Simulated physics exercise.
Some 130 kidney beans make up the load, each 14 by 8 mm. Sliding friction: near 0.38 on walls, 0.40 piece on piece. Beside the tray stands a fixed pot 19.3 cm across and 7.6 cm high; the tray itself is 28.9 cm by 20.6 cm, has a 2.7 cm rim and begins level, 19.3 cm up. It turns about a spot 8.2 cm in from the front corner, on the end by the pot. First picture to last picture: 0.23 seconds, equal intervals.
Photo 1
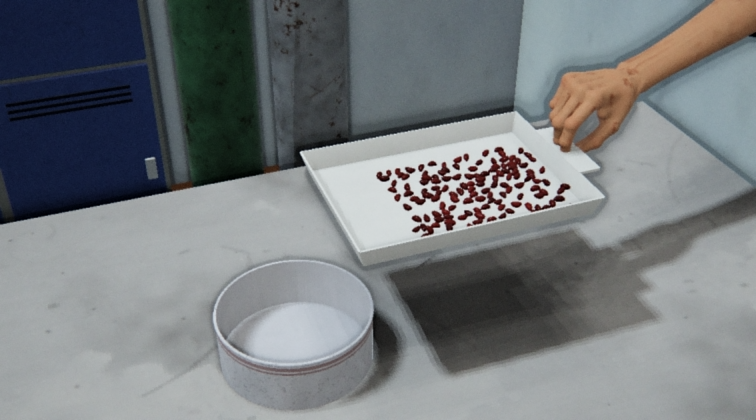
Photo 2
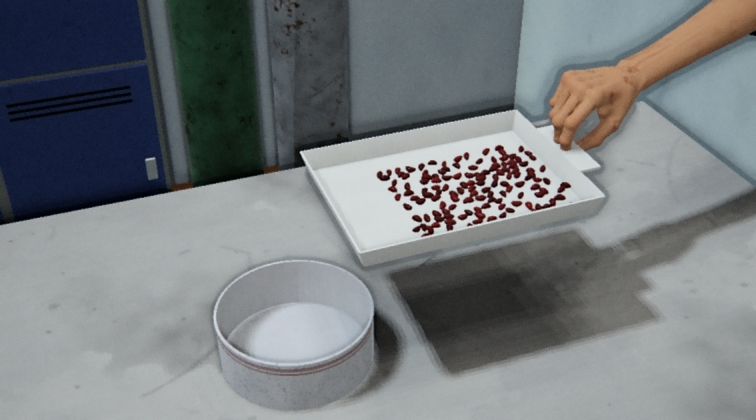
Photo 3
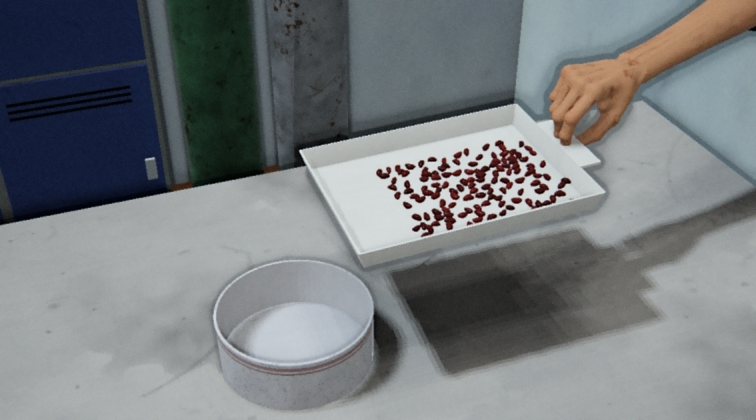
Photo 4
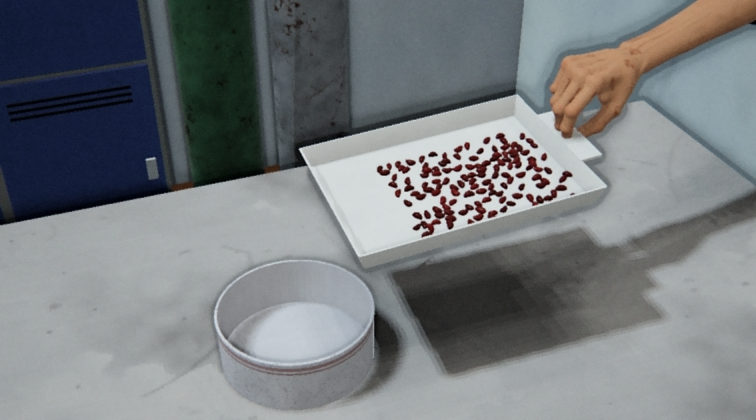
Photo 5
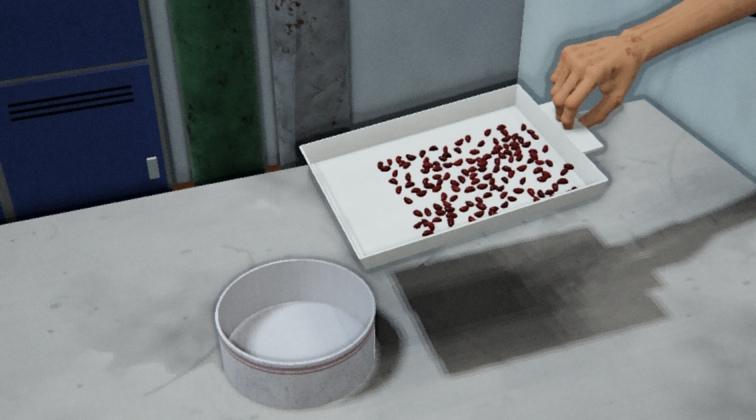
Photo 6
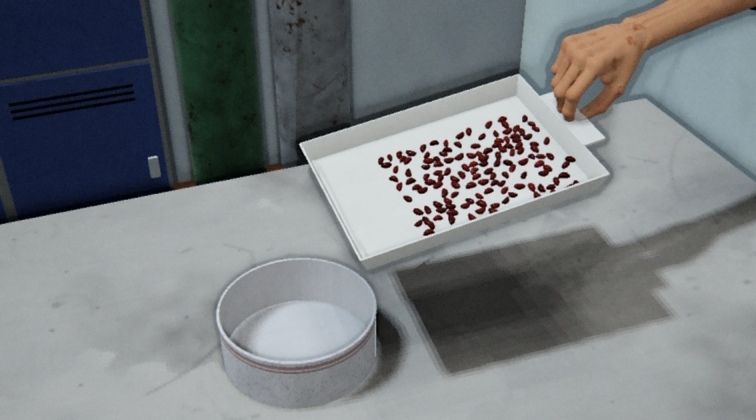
To begin with, a hand at the right holds a white tray of dark red beans level above a pale countertop, with a round, whitish pot at the lower left. The hand gradually raises the tray's right end, tilting it slightly toward the pot, while the beans barely shift.
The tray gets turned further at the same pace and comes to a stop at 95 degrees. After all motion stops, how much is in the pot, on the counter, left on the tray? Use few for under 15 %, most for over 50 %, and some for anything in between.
Pot: Some, counter: Most, tray: Few.
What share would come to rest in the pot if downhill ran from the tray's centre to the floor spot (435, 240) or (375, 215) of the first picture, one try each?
Near 15 and 80 per cent, in that order.
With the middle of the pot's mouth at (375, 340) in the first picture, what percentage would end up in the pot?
Close to 100 in a hundred.
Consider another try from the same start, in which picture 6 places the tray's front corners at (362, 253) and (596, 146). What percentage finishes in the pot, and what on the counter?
Final per cent - pot 55, counter 45.
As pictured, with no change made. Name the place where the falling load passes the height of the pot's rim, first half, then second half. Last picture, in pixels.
Around (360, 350), then around (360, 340).
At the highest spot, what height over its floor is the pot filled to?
Roughly 1.0 centimetres.
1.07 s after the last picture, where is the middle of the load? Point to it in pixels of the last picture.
Estimated centre of load: Around (373, 272).
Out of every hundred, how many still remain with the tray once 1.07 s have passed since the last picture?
Around 70 percent.
Then, 0.64 s after the last picture, tilt 50 degrees; the tray holds 100 %, the pot 0 %.
Then, 1.07 s after the last picture, tilt 76 degrees; the tray holds 70 %, the pot 5 %.
Then, 1.58 s after the last picture, tilt 95 degrees; the tray holds 5 %, the pot 25 %.
In the end, pot 25 %, counter 75 %, tray 0 %.
